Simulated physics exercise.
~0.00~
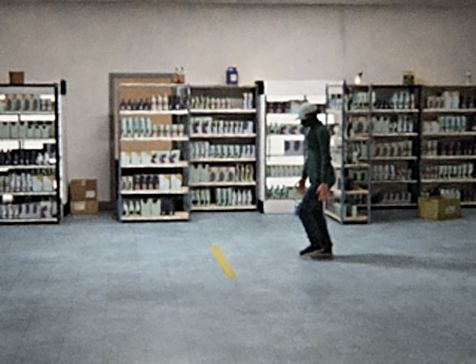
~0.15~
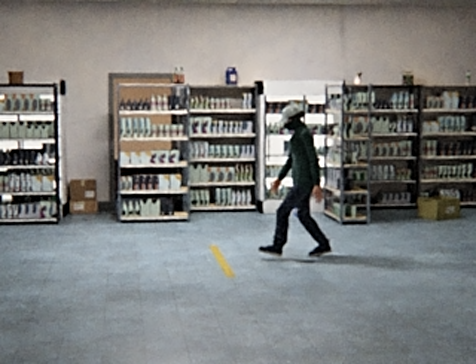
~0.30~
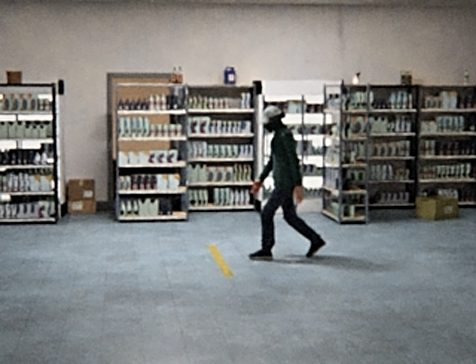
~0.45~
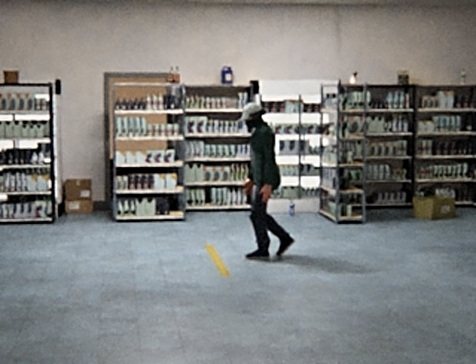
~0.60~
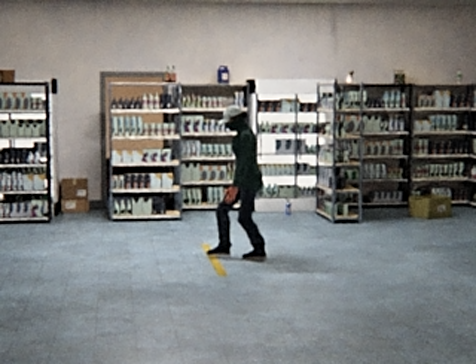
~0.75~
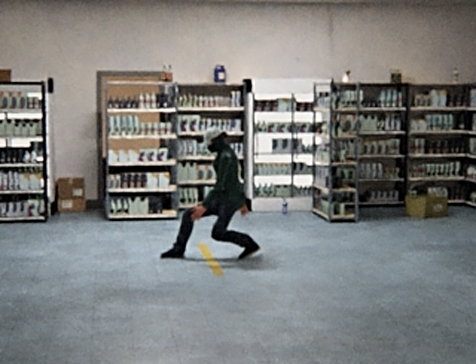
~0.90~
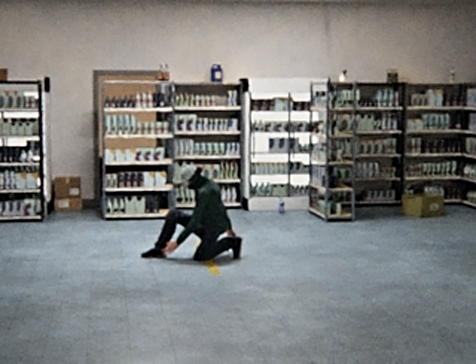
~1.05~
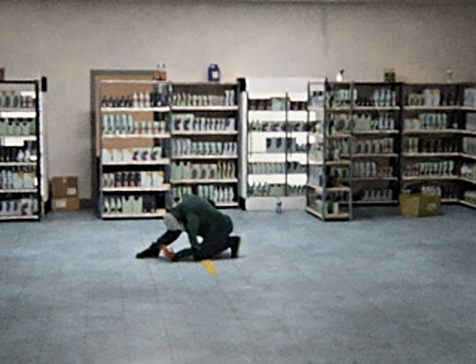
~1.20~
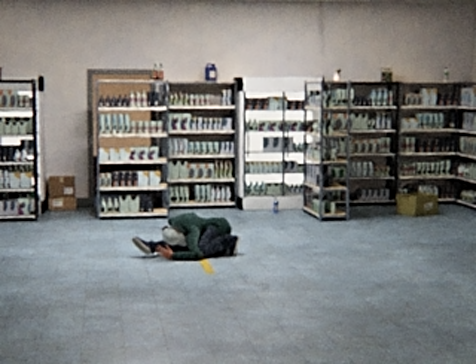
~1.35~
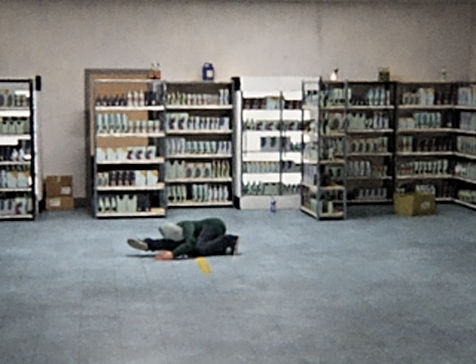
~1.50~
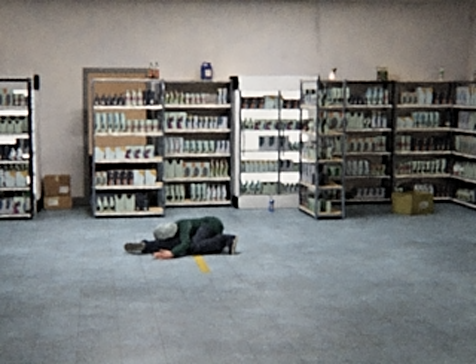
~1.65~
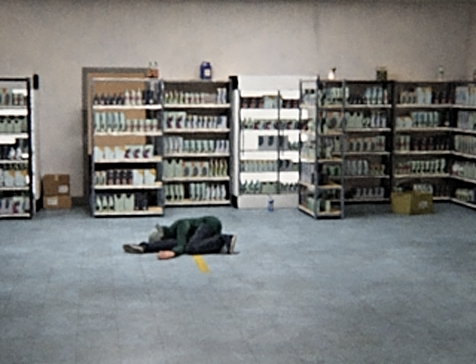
To begin with, a person in a pale cap, dark green top and dark trousers walks left across a blue-grey floor, past shelves lined with bottles, towards a short strip of yellow tape. The view pans slightly right as the walker nears the strip. There the knees bend deeply and the body drops low, one leg reaching forward to the left. The walker sinks to the floor, folds forward with the arms low and the head dipping, then slumps down. At the end the person lies crumpled and still, head beyond the tape but hips stopped short of it.
